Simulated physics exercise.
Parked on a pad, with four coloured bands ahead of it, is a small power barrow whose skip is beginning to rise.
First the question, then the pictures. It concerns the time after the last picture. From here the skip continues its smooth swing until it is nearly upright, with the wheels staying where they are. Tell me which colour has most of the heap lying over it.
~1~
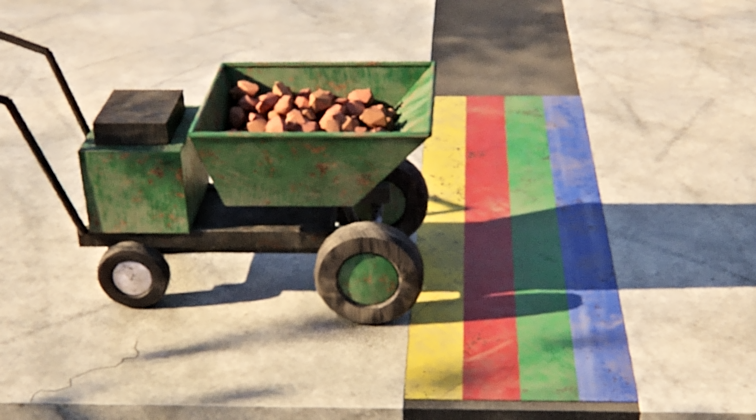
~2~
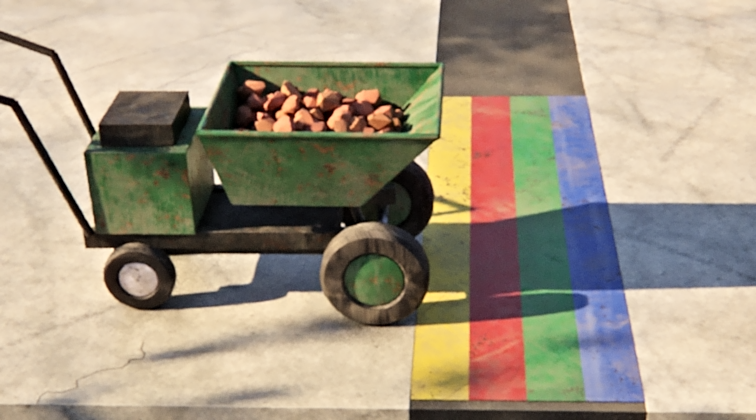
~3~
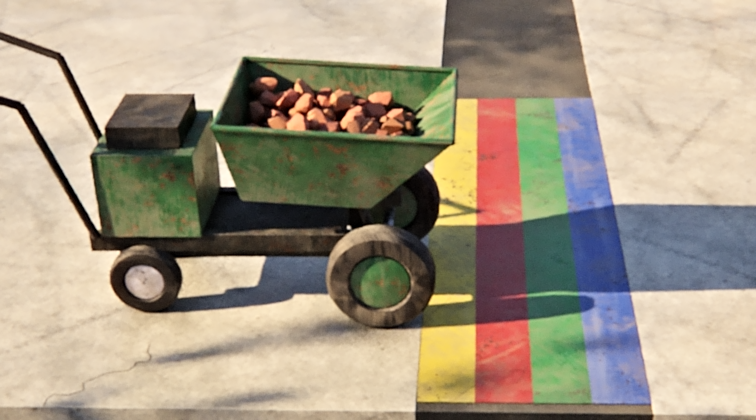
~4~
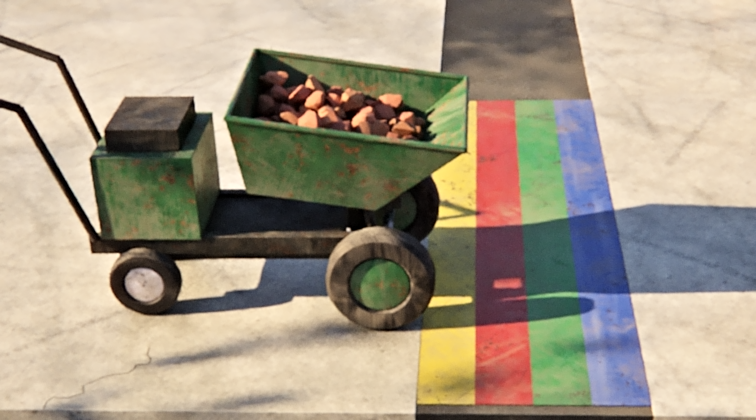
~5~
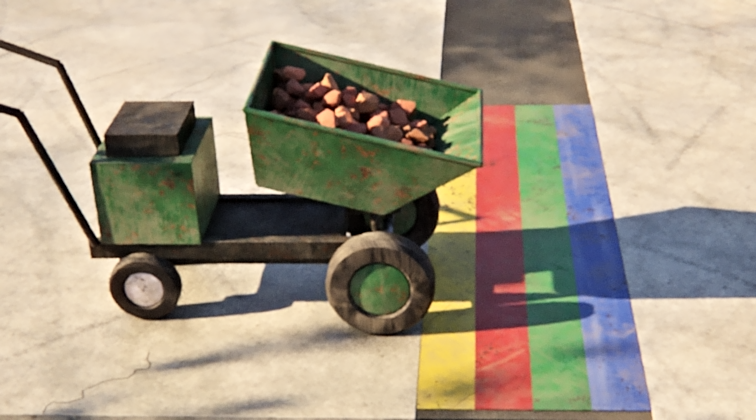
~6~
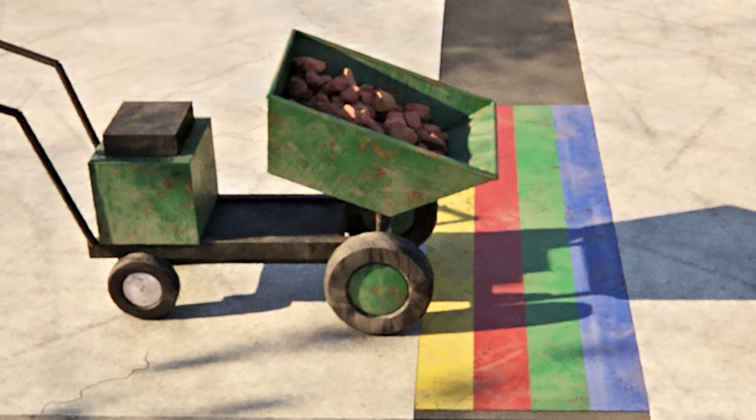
Most of the heap lies over blue.
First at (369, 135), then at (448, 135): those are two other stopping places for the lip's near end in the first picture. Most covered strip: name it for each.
One by one: The strip in green and the blue one.
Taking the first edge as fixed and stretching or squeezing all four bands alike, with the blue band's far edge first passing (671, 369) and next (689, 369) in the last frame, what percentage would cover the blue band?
30 and 20 in a hundred.
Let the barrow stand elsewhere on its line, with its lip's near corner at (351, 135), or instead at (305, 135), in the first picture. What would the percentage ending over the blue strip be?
10 % and 10 %.
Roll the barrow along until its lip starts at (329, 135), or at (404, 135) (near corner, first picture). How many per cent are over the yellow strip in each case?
About 10 % and 0 %.
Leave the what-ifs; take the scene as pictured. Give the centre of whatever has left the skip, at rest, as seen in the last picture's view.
It settles centred around (607, 281).
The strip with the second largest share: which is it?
The answer is the strip in green.
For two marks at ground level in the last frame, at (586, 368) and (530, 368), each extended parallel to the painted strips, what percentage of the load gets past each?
Close to 60 % and 80 %, in that order.
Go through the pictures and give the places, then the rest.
In the first frame, lip of the skip (429, 135), level; top of the load (294, 119), lumps of rubble; yellow strip (435, 352); red strip (490, 353); green strip (546, 353); blue strip (602, 354).
In the second frame, lip of the skip (437, 137), tipped barely; top of the load (301, 119).
In the third frame, lip of the skip (452, 143), tipped barely; top of the load (298, 114).
In the fourth frame, lip of the skip (464, 151), tipped a little; top of the load (308, 110).
In the fifth frame, lip of the skip (480, 165), tipped clearly; top of the load (322, 108).
In the sixth frame, lip of the skip (495, 178), tipped clearly; top of the load (314, 110); yellow strip (446, 362); red strip (501, 363); green strip (557, 363); blue strip (613, 363).
Just after the last frame, skip tipped steeply; every one in the skip.
A moment on, skip tipped right over; roughly half in the skip; about a tenth over the green strip; roughly a quarter over the blue strip; about a tenth off the paint.
Further on, skip tipped right over; roughly a quarter in the skip; roughly a quarter over the green strip; roughly a third over the blue strip; roughly a quarter off the paint.
When it is over, skip tipped right over; roughly a quarter in the skip; not one over the yellow strip; not one over the red strip; roughly a quarter over the green strip; roughly a third over the blue strip; roughly a quarter off the paint.
